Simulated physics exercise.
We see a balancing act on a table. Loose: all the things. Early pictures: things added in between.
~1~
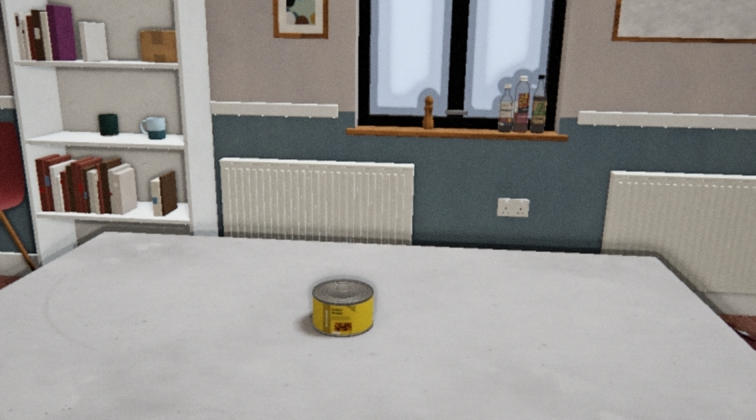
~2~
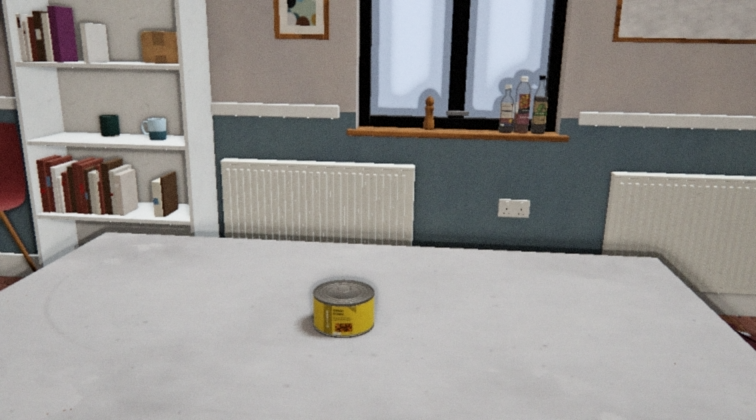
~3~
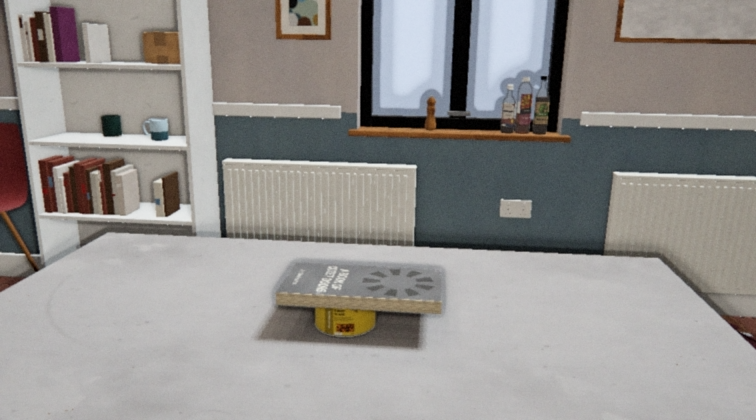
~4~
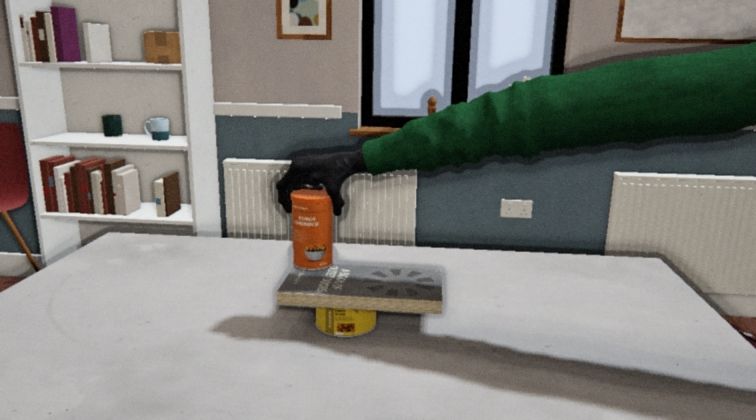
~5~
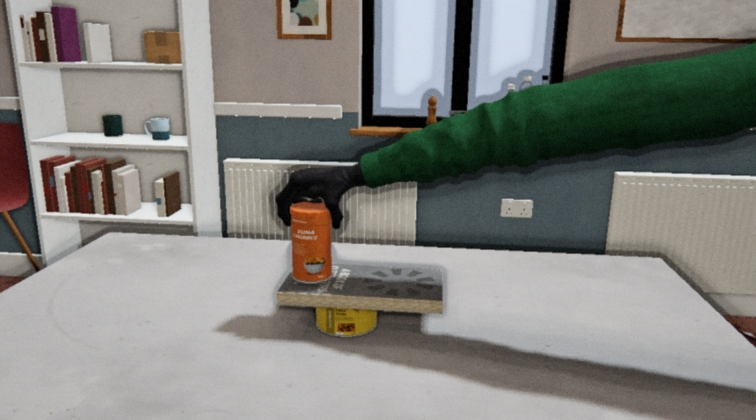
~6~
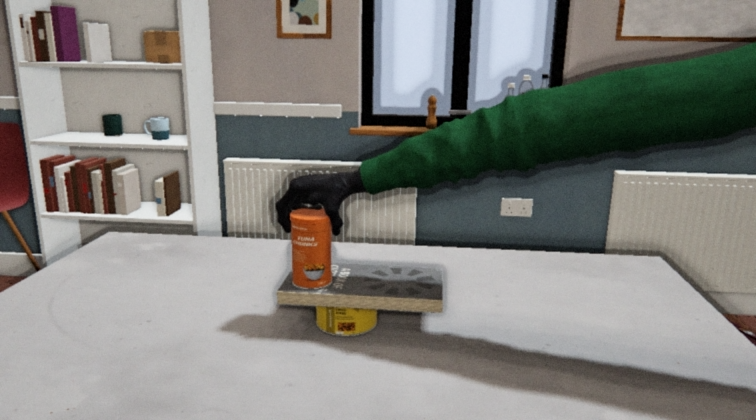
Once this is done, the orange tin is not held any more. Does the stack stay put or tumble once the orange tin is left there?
The stack is secure.
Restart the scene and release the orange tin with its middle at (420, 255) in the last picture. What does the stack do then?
After that, it tumbles down.
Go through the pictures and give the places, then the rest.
The last thing is not in view yet, in the first frame.
The last thing is not in view yet, in the second frame.
The last thing is not in view yet; grey book (363, 286), in the third frame.
Coming down; orange tin (313, 229); grey book (364, 286), in the fourth frame.
Coming down; orange tin (312, 242); grey book (364, 286), in the fifth frame.
In place under the hand; orange tin (312, 249); grey book (364, 285), in the sixth frame.
Then, 0.30 s after the last picture, nothing has stirred.
Then, 0.70 s after the last picture, orange tin resting near (312, 249).
At rest, all 3 in place. Seen from the same camera at the end, orange tin near (312, 249). The stack holds.
